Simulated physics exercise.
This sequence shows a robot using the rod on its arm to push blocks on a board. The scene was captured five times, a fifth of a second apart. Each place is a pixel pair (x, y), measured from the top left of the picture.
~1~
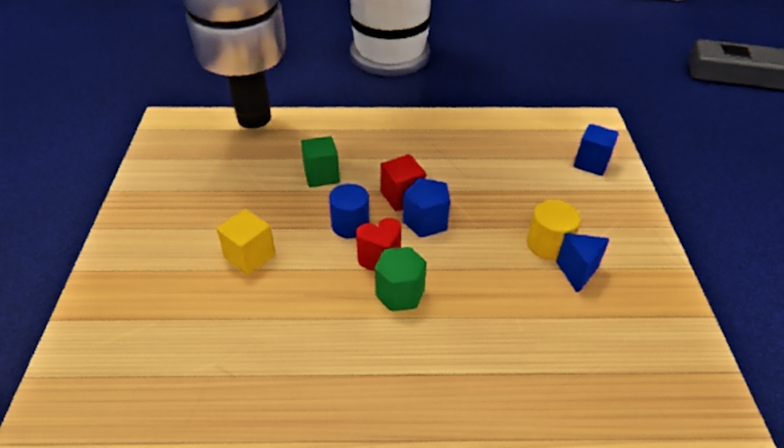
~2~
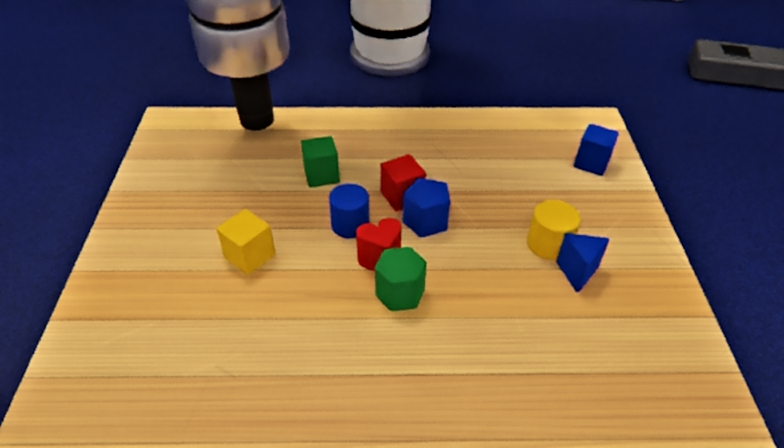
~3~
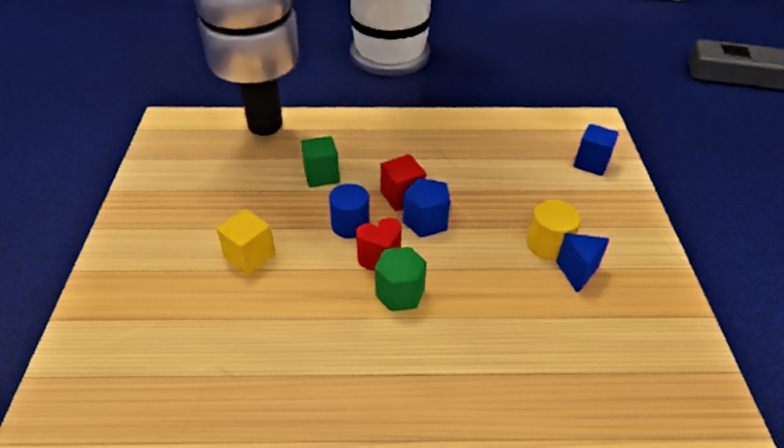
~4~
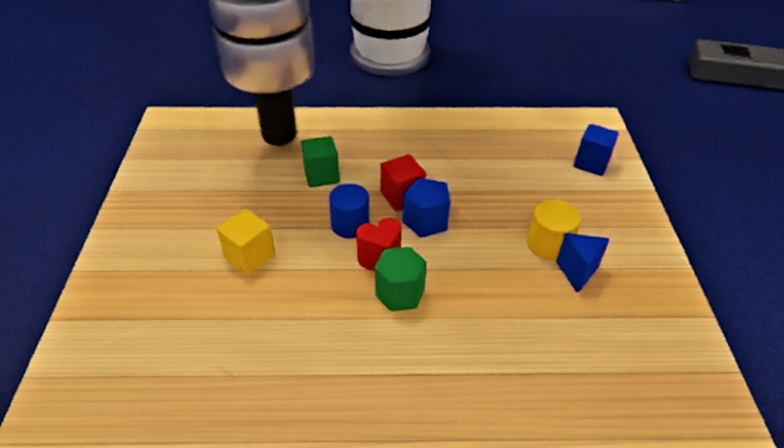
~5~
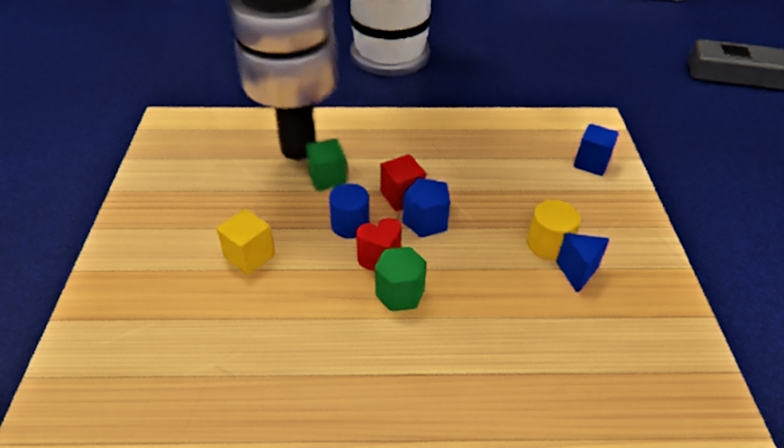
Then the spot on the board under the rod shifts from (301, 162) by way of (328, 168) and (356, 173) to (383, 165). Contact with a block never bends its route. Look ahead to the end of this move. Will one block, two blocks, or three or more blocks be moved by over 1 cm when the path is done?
This push will displace one block.
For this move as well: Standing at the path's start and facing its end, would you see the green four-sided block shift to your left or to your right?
Shifted right.
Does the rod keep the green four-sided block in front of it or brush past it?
It comes off the rod's front.
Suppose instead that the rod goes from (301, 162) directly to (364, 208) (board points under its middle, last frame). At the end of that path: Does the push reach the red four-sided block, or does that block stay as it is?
Here's my answer: The red four-sided block gets displaced.
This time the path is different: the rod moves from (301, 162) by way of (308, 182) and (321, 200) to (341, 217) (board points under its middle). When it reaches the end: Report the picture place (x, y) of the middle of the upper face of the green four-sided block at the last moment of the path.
The answer is (362, 167).
What follows on the original path. Halfway along, rod (341, 158); green four-sided block (355, 164).
At the end, rod (383, 152); green four-sided block (363, 167), turned 15° clockwise; red four-sided block still.
